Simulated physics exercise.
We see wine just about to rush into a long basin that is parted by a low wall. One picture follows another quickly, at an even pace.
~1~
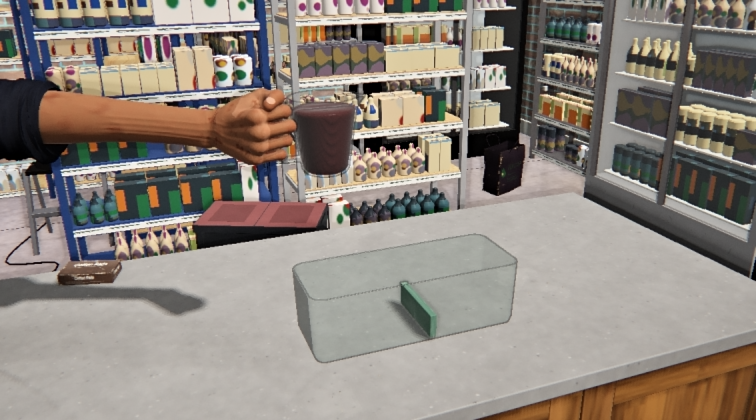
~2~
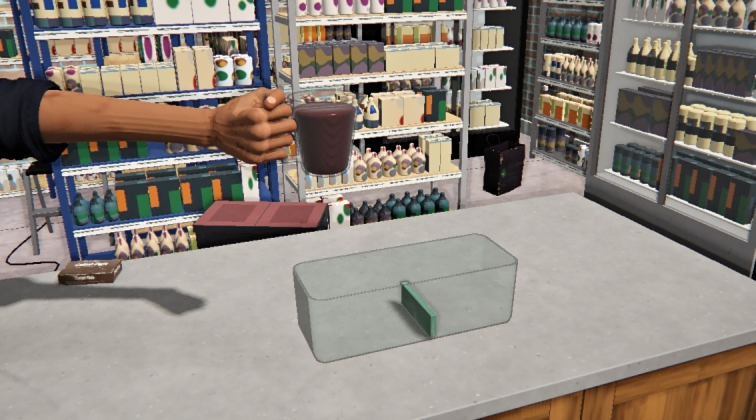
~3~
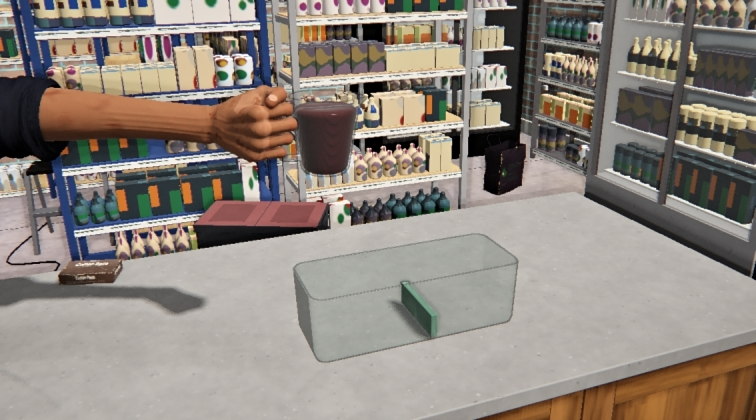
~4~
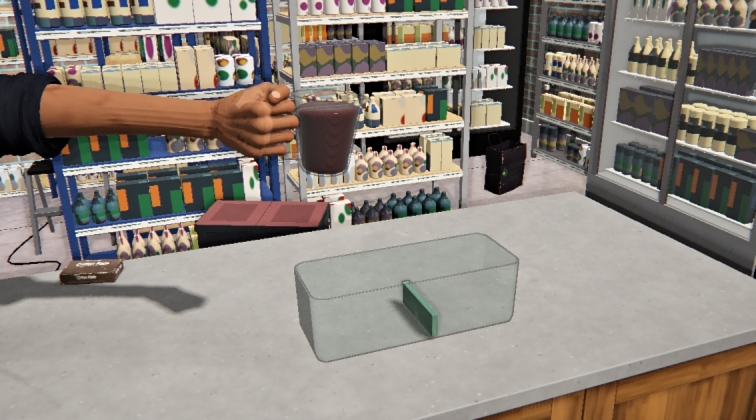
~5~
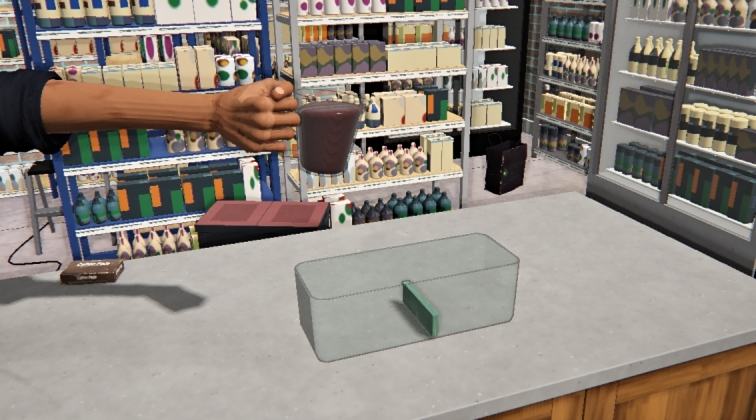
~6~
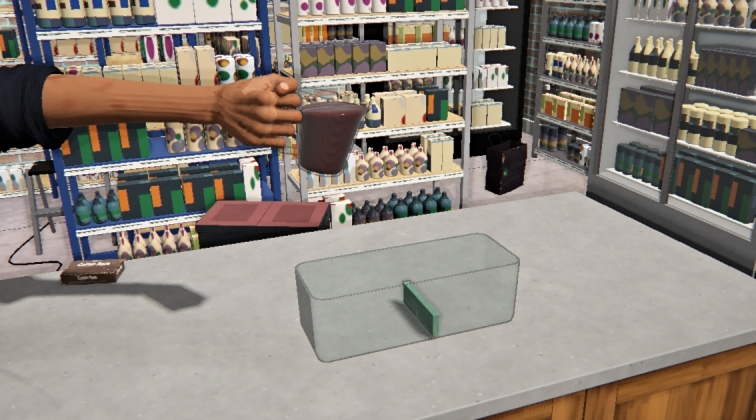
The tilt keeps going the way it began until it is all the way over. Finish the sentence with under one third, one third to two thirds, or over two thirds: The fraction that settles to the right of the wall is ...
The fraction that settles to the right of the wall is one third to two thirds.
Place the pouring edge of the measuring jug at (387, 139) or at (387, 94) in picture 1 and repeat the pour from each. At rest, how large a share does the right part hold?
You'd get 80 percent from the first and 85 percent from the second.
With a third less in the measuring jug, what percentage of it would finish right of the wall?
About 30 %.
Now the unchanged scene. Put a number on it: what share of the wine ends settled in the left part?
Roughly 35 %.
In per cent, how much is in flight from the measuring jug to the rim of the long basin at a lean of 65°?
That works out near 25 percent.
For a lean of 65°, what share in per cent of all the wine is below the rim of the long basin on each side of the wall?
0 % left, 5 % right.
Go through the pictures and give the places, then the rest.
The first frame shows tilt 0°; pouring edge (366, 94); surface from (291, 110) to (354, 104); the long basin's rim runs from (301, 284) to (500, 248); the wall's top is at (418, 299).
The second frame shows tilt 1°; pouring edge (366, 94); surface from (291, 109) to (353, 104).
The third frame shows tilt 2°; pouring edge (368, 95); surface from (293, 109) to (355, 105).
The fourth frame shows tilt 5°; pouring edge (370, 97); surface from (295, 109) to (358, 104).
The fifth frame shows tilt 9°; pouring edge (372, 100); surface from (298, 109) to (361, 104).
The sixth frame shows tilt 14°; pouring edge (375, 104); surface from (299, 110) to (366, 106).
A moment on, the measuring jug is tipped part way and 71 per cent is still to pour, 1 is left of the wall and 5 right of it.
Next, the measuring jug is tipped on its side and 15 per cent is still to pour, 9 is left of the wall and 48 right of it.
Then the measuring jug is tipped right over and 0 per cent is still to pour, 37 is left of the wall and 59 right of it.
Later the measuring jug is tipped right over and 0 per cent is still to pour, 37 is left of the wall and 60 right of it.
In the end 37 per cent lies left of the wall, 60 right of it and 4 outside.
